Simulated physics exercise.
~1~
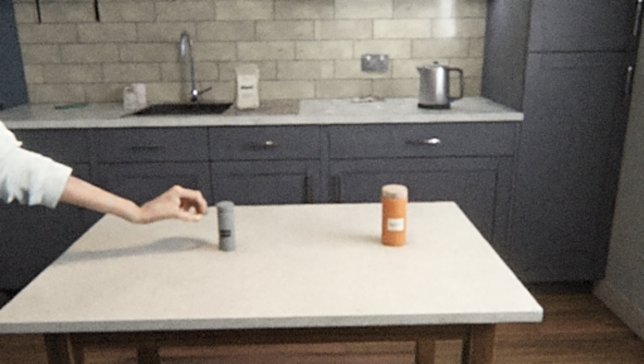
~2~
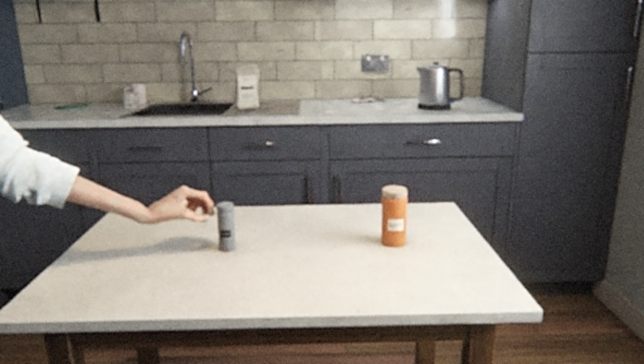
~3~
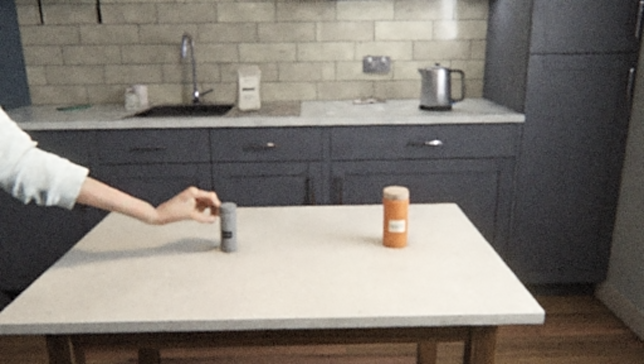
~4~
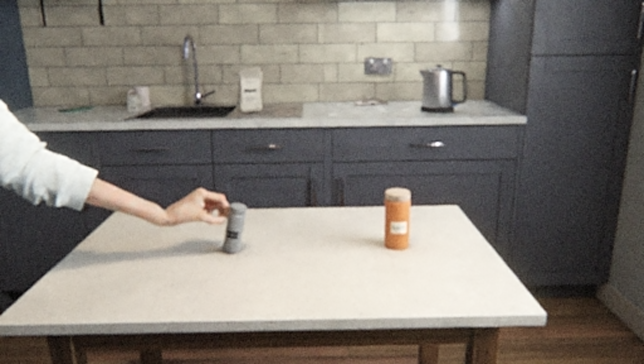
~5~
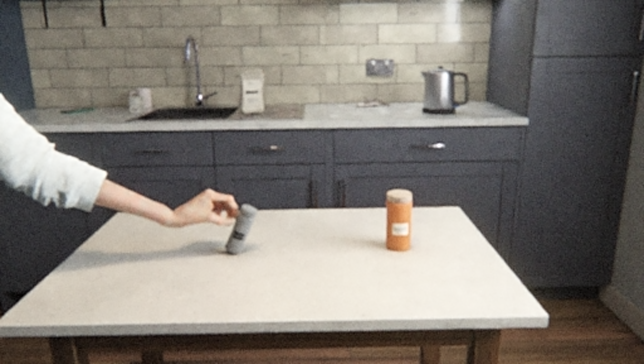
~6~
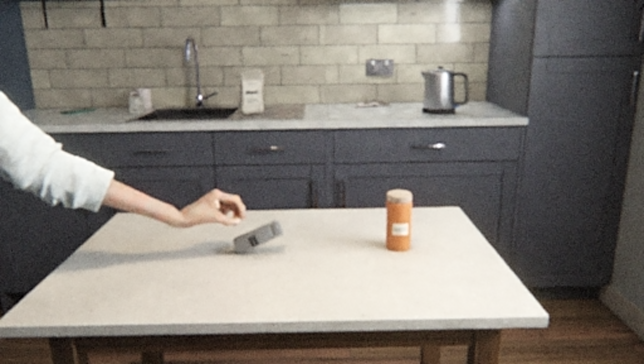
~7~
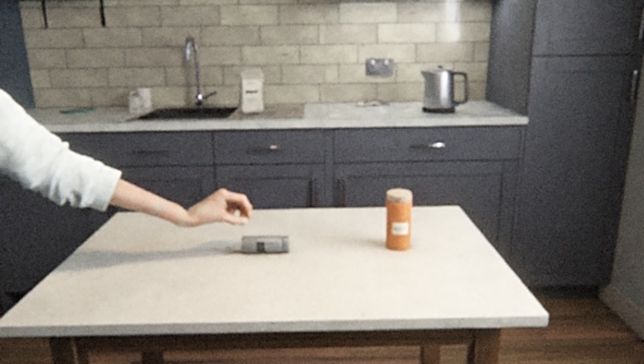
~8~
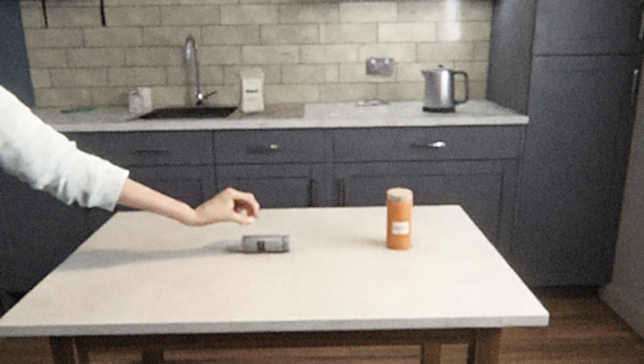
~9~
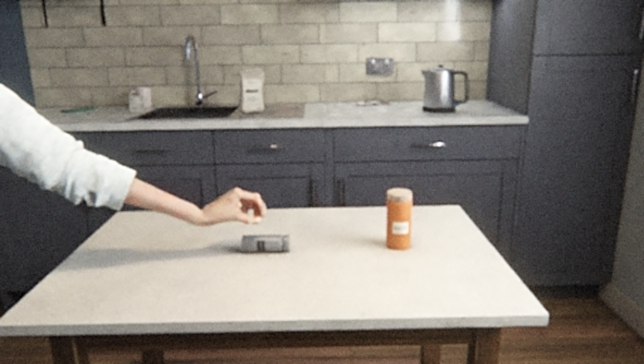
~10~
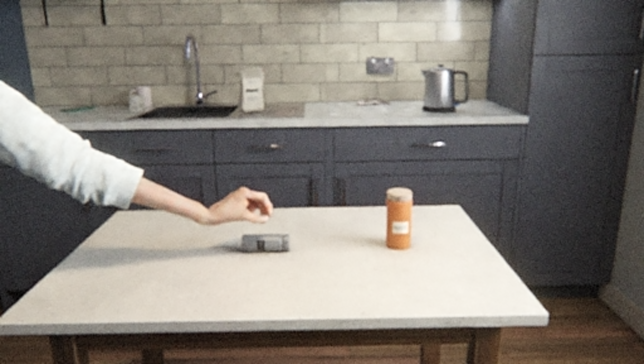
A hand reached in from the left and gently pushed a small grey shaker on a kitchen table until it leaned right and toppled, ending on its side, while the orange jar to its right stayed standing.
